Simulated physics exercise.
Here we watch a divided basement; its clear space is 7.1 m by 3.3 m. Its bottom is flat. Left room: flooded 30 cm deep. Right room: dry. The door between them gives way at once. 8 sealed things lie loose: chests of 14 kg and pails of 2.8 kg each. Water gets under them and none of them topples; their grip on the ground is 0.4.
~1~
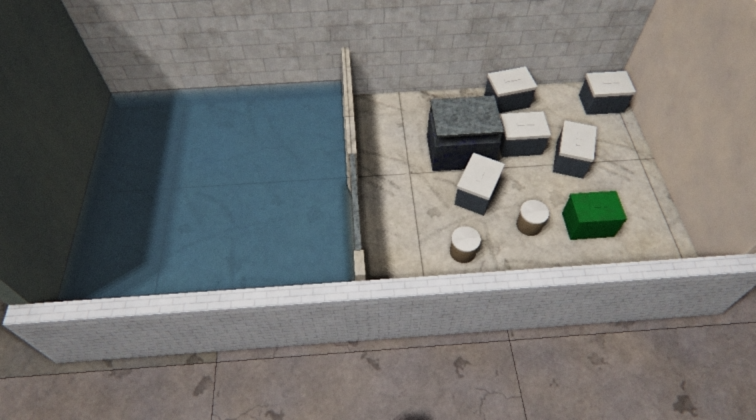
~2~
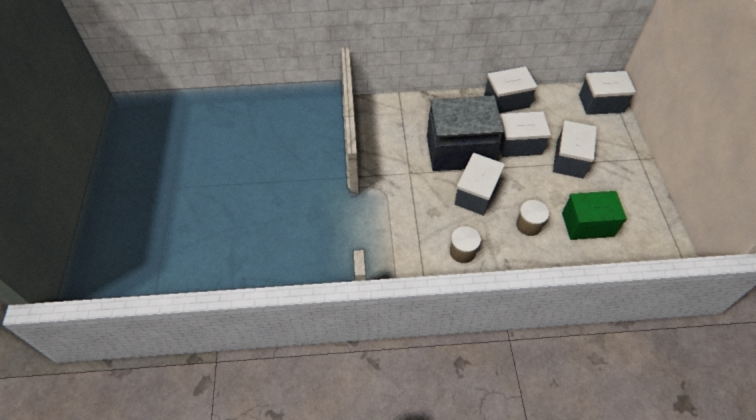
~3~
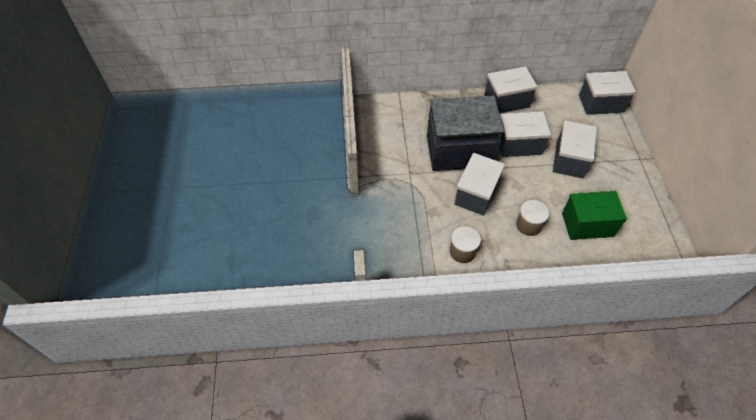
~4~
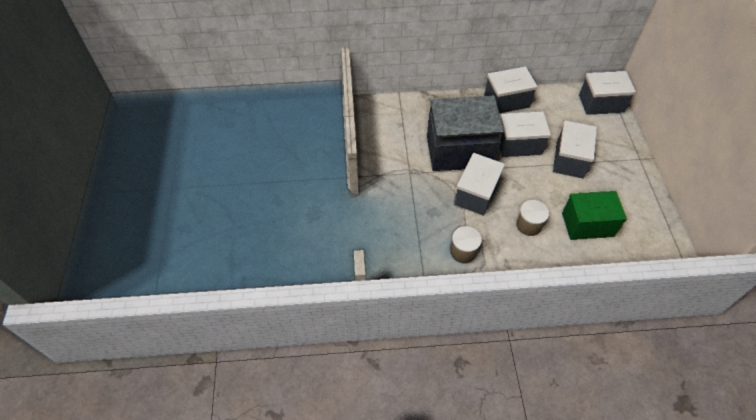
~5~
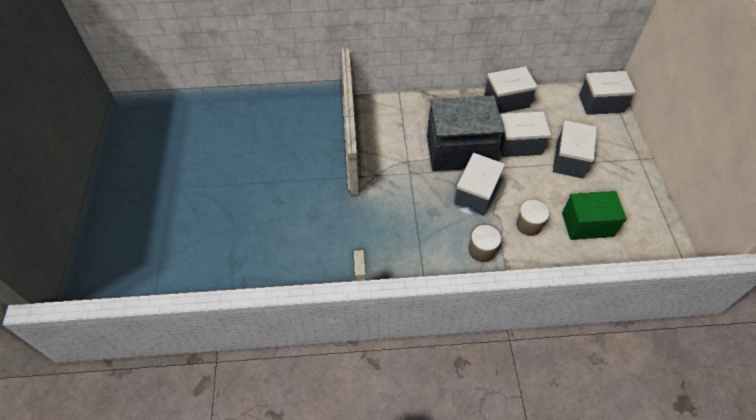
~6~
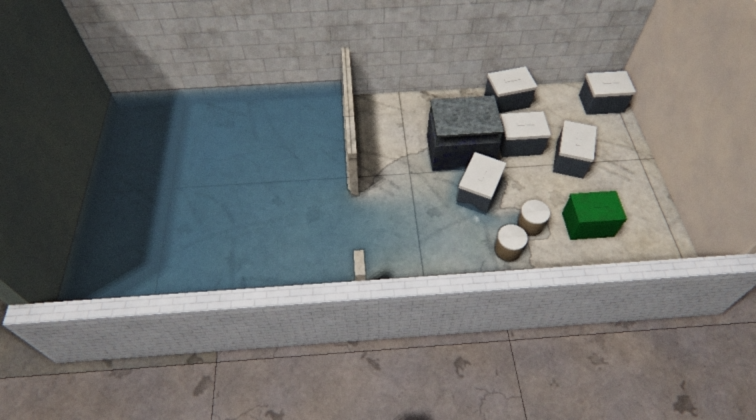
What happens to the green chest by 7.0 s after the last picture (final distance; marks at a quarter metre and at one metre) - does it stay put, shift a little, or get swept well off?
The green chest gets swept well off.
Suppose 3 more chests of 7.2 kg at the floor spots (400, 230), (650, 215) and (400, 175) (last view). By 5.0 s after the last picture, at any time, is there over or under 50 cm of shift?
In the order given, further, further and not as far.
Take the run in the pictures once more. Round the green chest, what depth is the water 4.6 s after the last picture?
Around 15 cm.
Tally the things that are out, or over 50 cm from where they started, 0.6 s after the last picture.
Count: 1.
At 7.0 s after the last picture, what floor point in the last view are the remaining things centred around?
Somewhere near (510, 135).
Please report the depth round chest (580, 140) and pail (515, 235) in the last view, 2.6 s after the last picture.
Close to 6 and 21 centimetres.
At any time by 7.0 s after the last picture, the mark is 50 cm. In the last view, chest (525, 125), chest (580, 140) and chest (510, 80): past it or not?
Below the mark, above the mark, above the mark.
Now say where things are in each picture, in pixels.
The first frame shows the green chest at (598, 206) rests on the ground; water covers 10.3 m2; 0 of 8 have shifted.
The second frame shows the green chest at (598, 206) rests on the ground; water covers 11.0 m2; 0 of 8 have shifted.
The third frame shows the green chest at (598, 206) rests on the ground; water covers 11.7 m2; 0 of 8 have shifted.
The fourth frame shows the green chest at (598, 206) rests on the ground; water covers 12.5 m2; 0 of 8 have shifted.
The fifth frame shows the green chest at (598, 206) rests on the ground; 13.1 m2 under water; 1 of 8 have shifted.
The sixth frame shows the green chest at (598, 206), on the bottom; water covers 13.6 m2; 1 of 8 have shifted.
Then, 0.6 s after the last picture the green chest is near (601, 206), 0.0 m from its start, aground; 1 afloat.
Then, 2.6 s after the last picture the green chest is near (659, 176), 0.8 m from its start, afloat; 4 afloat.
Then, 4.6 s after the last picture the green chest is near (608, 105), 1.6 m from its start, afloat; 8 afloat.
Then, 7.0 s after the last picture the green chest is near (547, 94), 1.7 m from its start, afloat; 8 afloat.
